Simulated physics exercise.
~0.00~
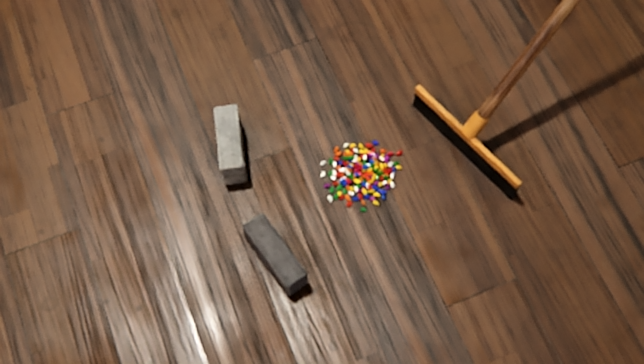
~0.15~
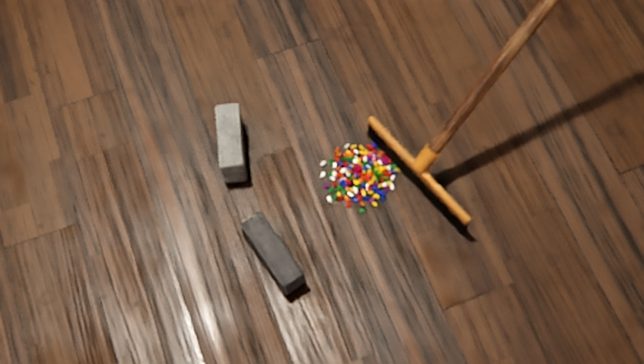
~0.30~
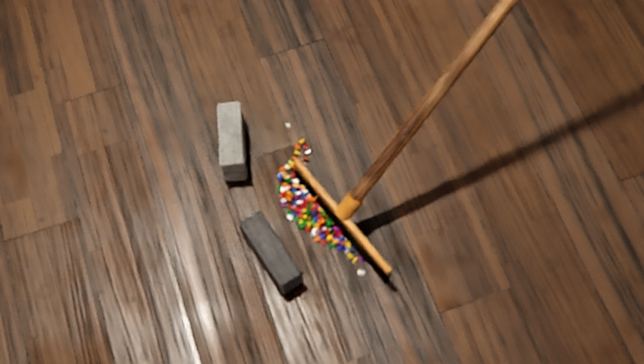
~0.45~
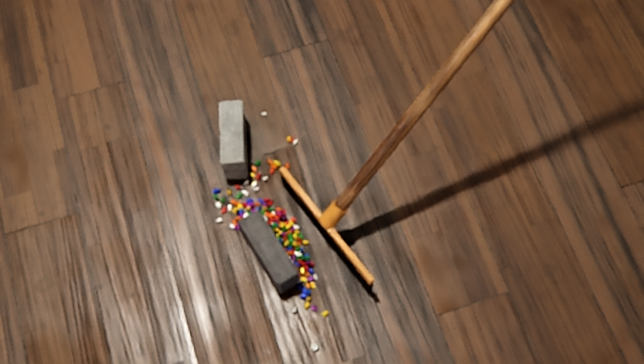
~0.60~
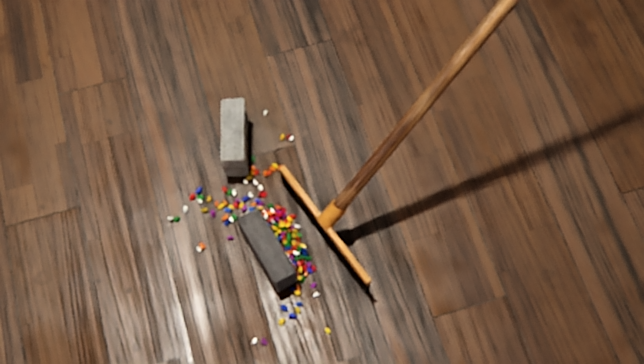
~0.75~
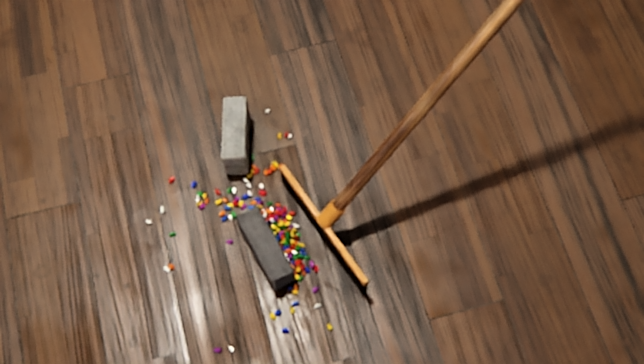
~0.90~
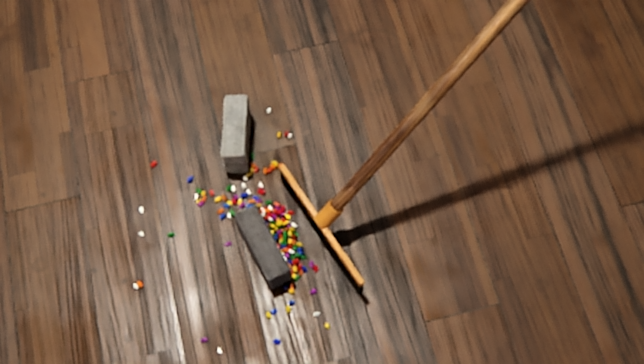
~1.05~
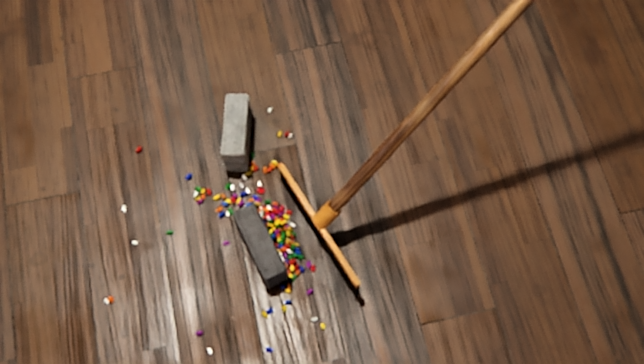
A wooden squeegee pushed a pile of colourful jelly beans left across a wooden floor into two grey blocks, then stopped just short of them; most beans stayed held up there, while some slipped through the gap and a few scattered beyond.
